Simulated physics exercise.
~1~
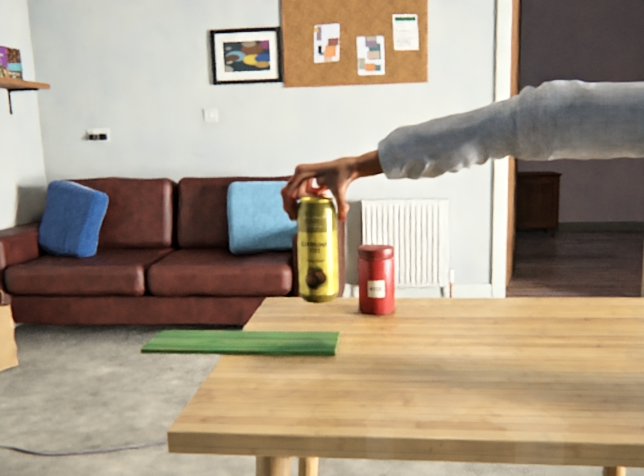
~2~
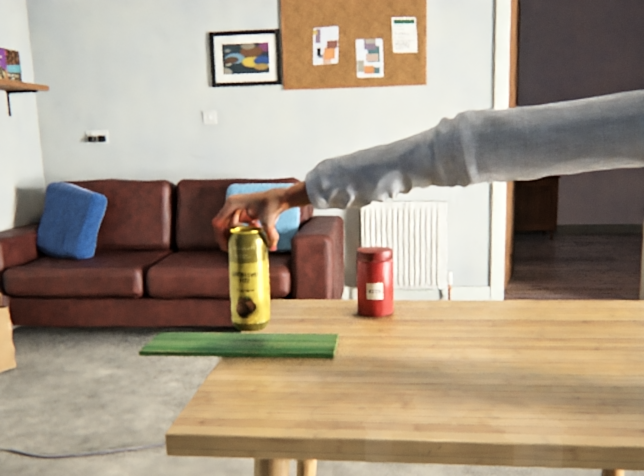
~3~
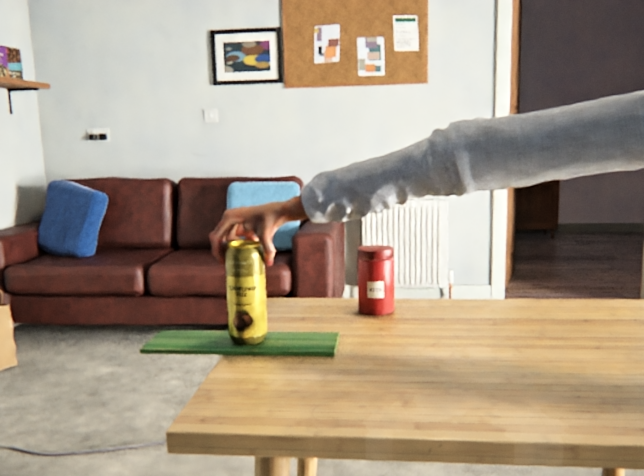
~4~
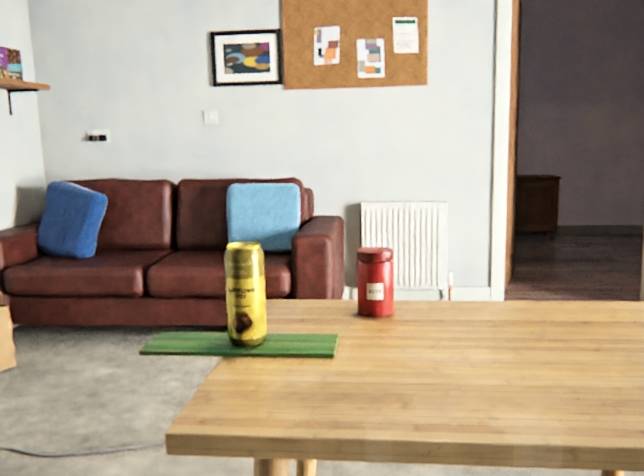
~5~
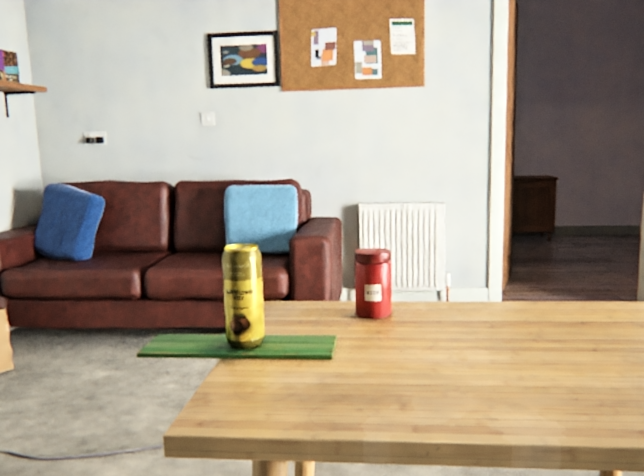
In a living room, a hand sets a yellow can on an overhanging green plank, which stays balanced.
